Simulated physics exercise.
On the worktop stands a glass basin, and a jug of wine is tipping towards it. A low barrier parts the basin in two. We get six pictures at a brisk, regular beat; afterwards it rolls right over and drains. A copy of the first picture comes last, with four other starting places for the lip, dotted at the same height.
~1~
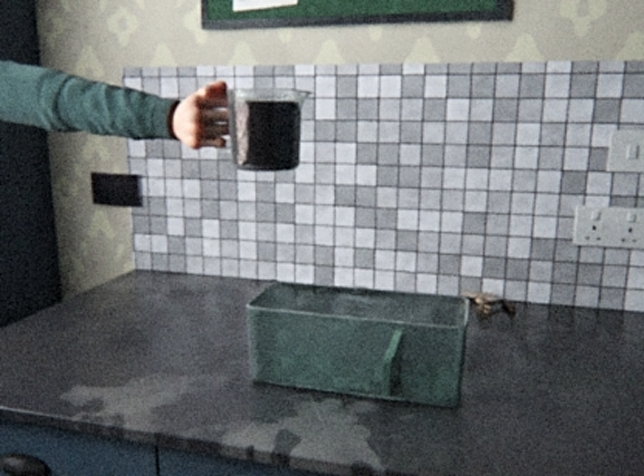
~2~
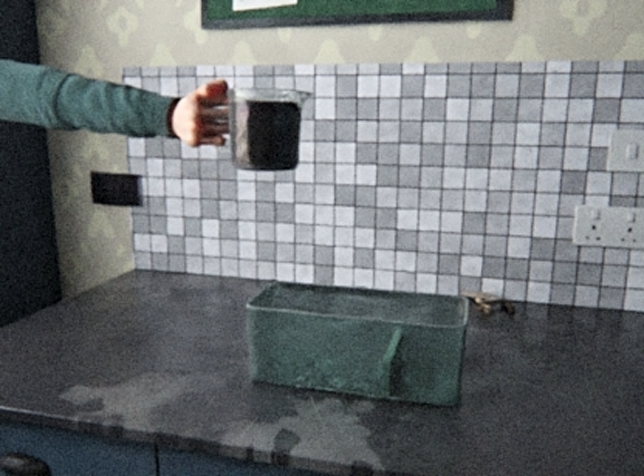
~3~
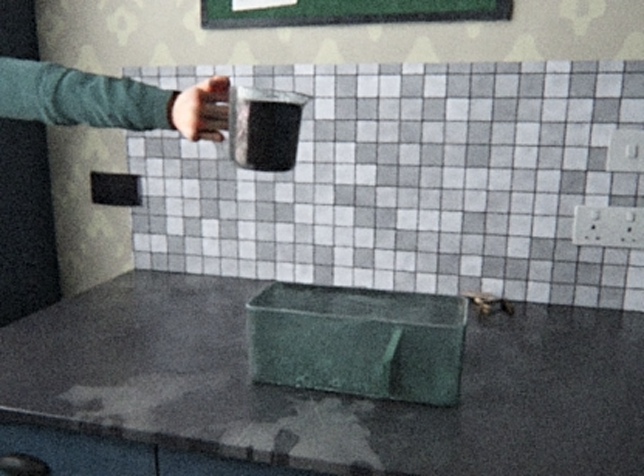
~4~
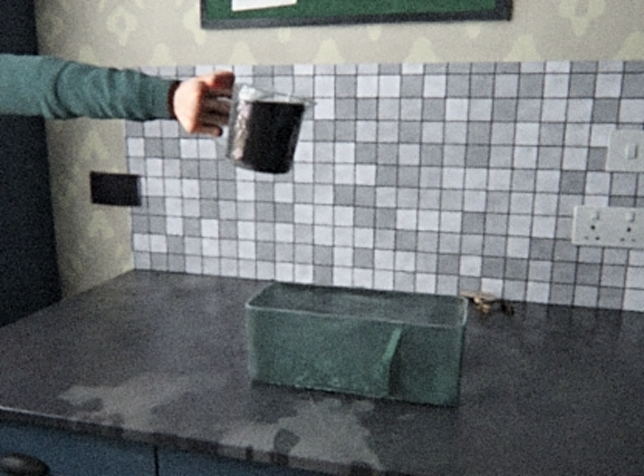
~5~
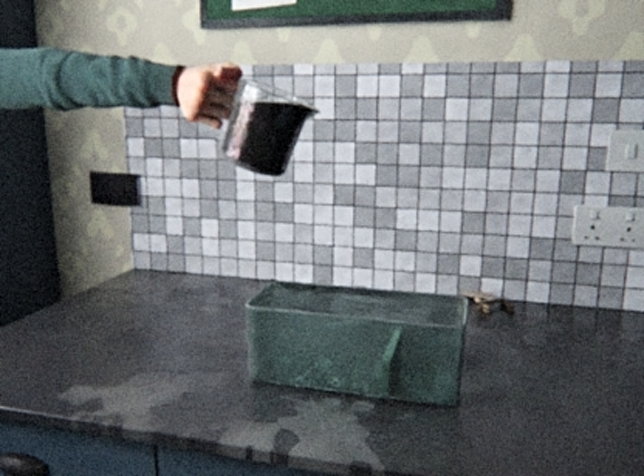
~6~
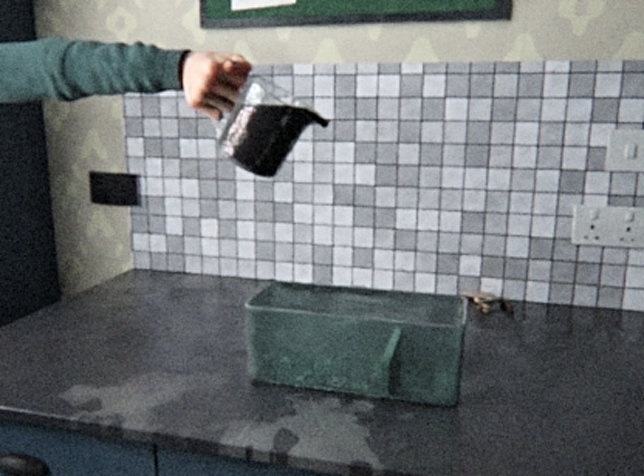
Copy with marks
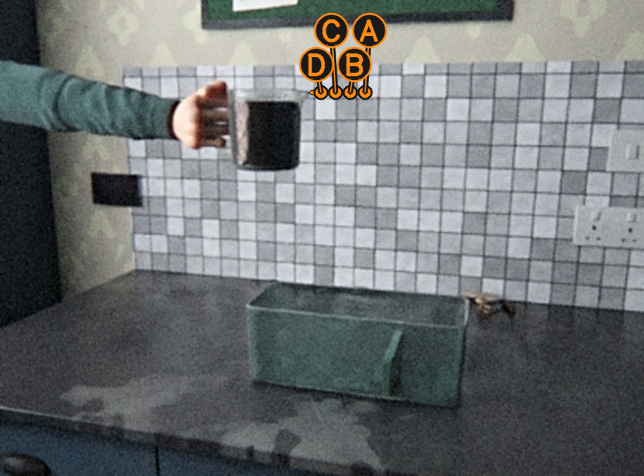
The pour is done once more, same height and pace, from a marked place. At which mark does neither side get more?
Take C.
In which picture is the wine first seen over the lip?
In picture 6.
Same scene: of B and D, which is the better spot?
B.
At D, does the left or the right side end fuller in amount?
The left one.
On the marked copy, A at (365, 92); B at (350, 92); C at (335, 92); D at (320, 92).
With A, about 23 % ends left of the wall and 71 % right of it; 6 % is lost outside.
With B, about 26 % ends left of the wall and 71 % right of it; 3 % is lost outside.
With C, about 51 % ends left of the wall and 46 % right of it; 3 % is lost outside.
With D, about 78 % ends left of the wall and 11 % right of it; 11 % is lost outside.
